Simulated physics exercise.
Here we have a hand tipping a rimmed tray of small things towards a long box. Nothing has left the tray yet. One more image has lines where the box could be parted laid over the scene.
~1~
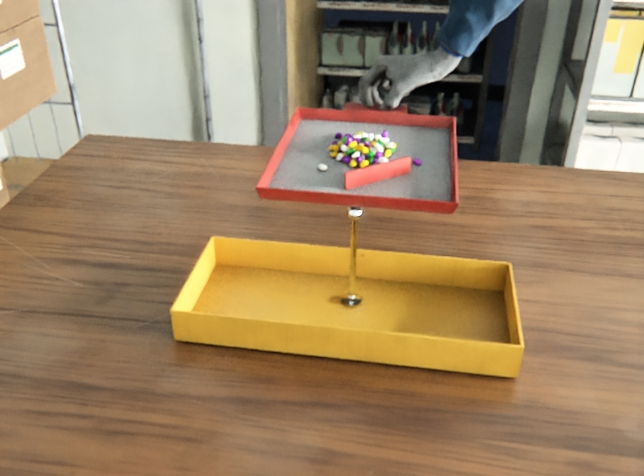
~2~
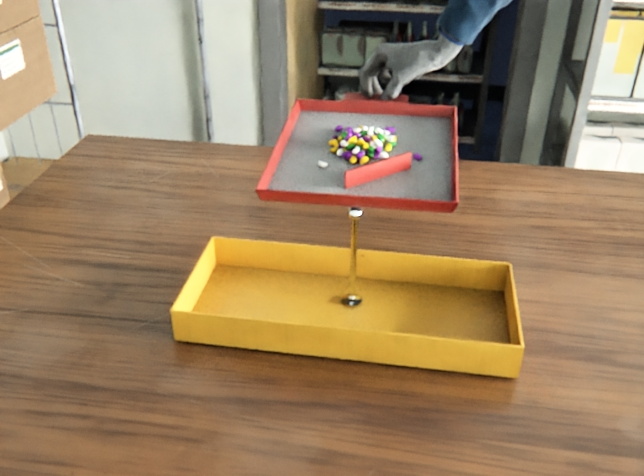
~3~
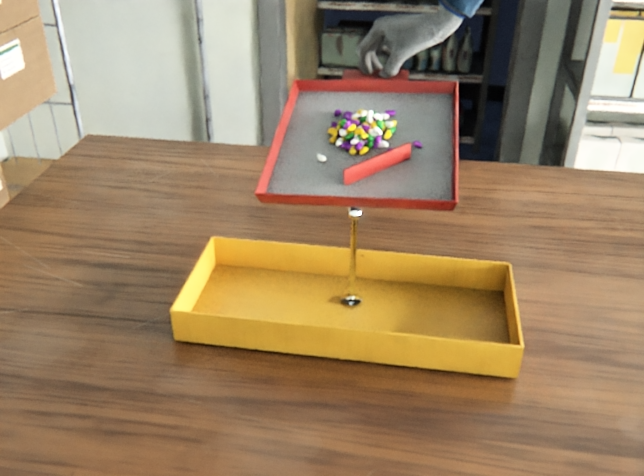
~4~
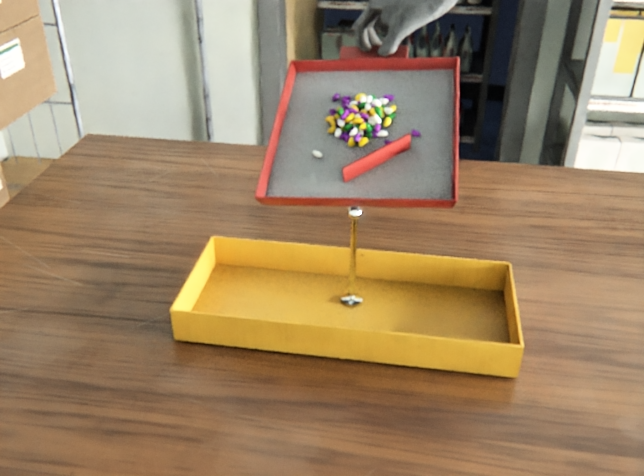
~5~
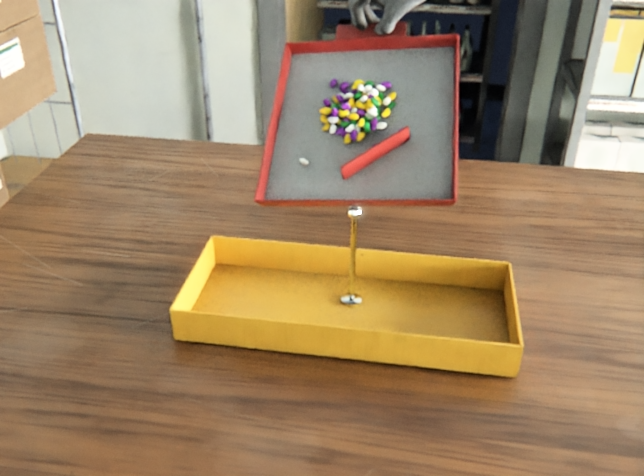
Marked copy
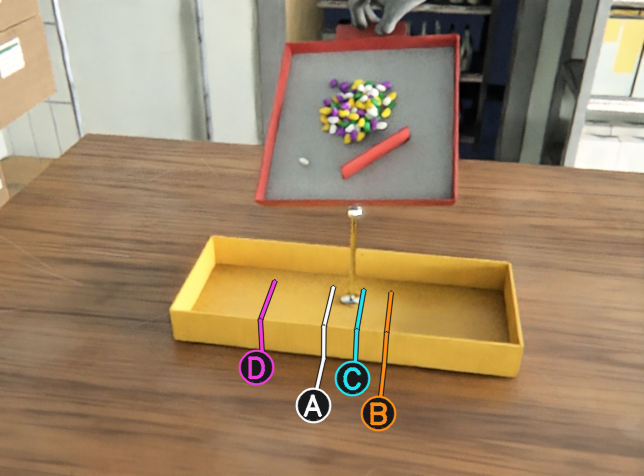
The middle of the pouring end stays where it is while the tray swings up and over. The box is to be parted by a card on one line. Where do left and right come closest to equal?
Line D.
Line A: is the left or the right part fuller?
The left side.
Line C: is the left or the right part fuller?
The left side.
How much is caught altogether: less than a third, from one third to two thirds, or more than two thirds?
More than two thirds.
On the marked copy, line A crosses the front rim at (324, 325); line B crosses the front rim at (386, 332); line C crosses the front rim at (356, 329); line D crosses the front rim at (260, 319).
If A is chosen, of what is caught, all but a few on the left of the divider, only a few on the right.
If B is chosen, of what is caught, the whole lot on the left of the divider, none at all on the right.
If C is chosen, of what is caught, the whole lot on the left of the divider, none at all on the right.
If D is chosen, of what is caught, close to half on the left of the divider, close to half on the right.
